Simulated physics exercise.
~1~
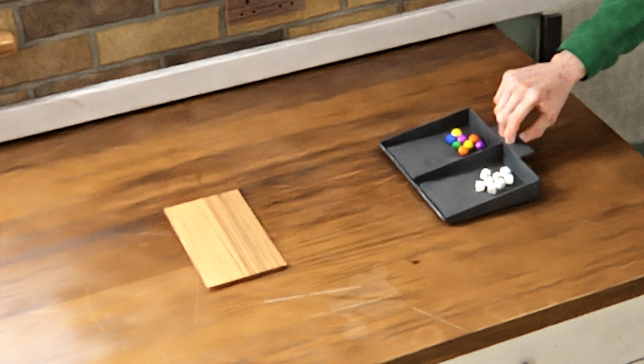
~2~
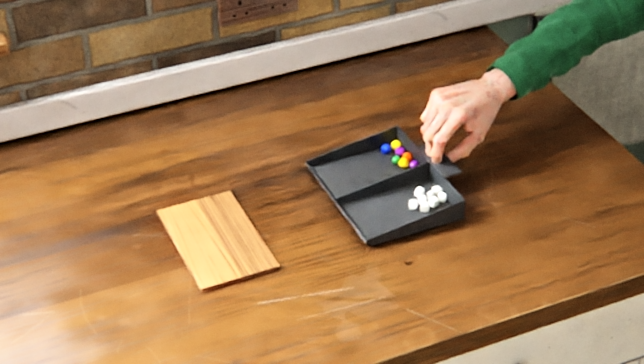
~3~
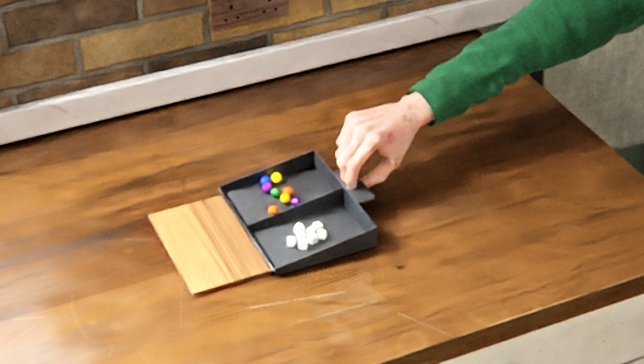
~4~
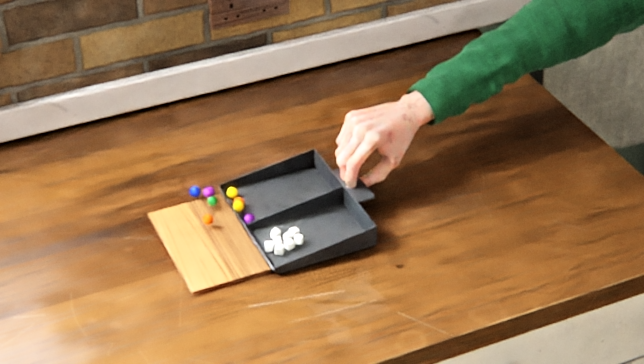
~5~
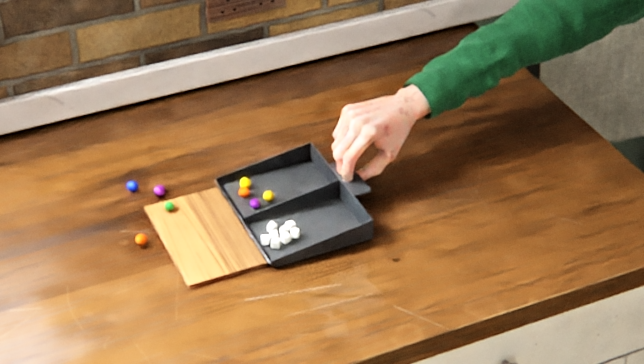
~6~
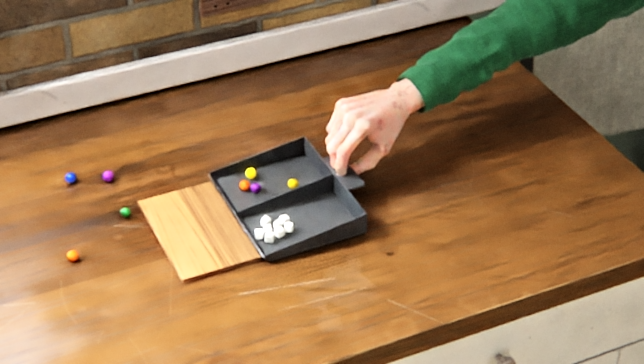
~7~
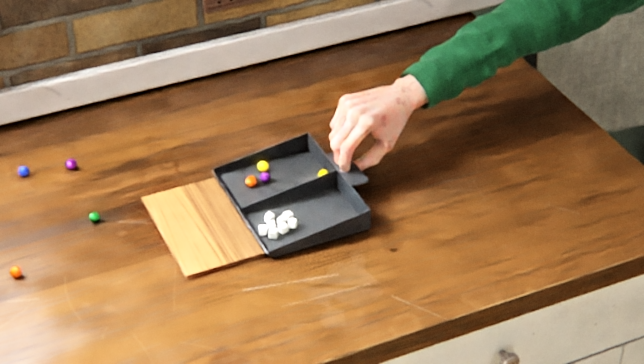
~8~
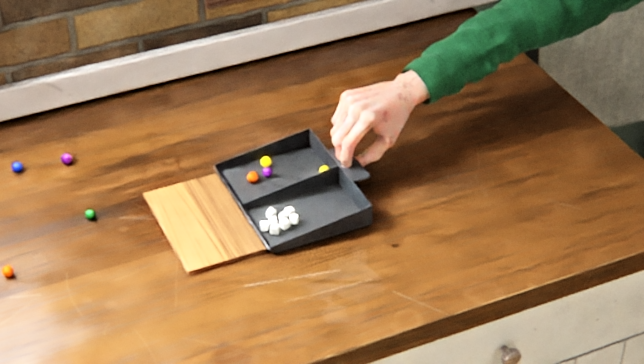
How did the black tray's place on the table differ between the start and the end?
At the start the tray sat well to the right of the flat wooden board, with a gap between them. By the end it was farther left, right up against the board.
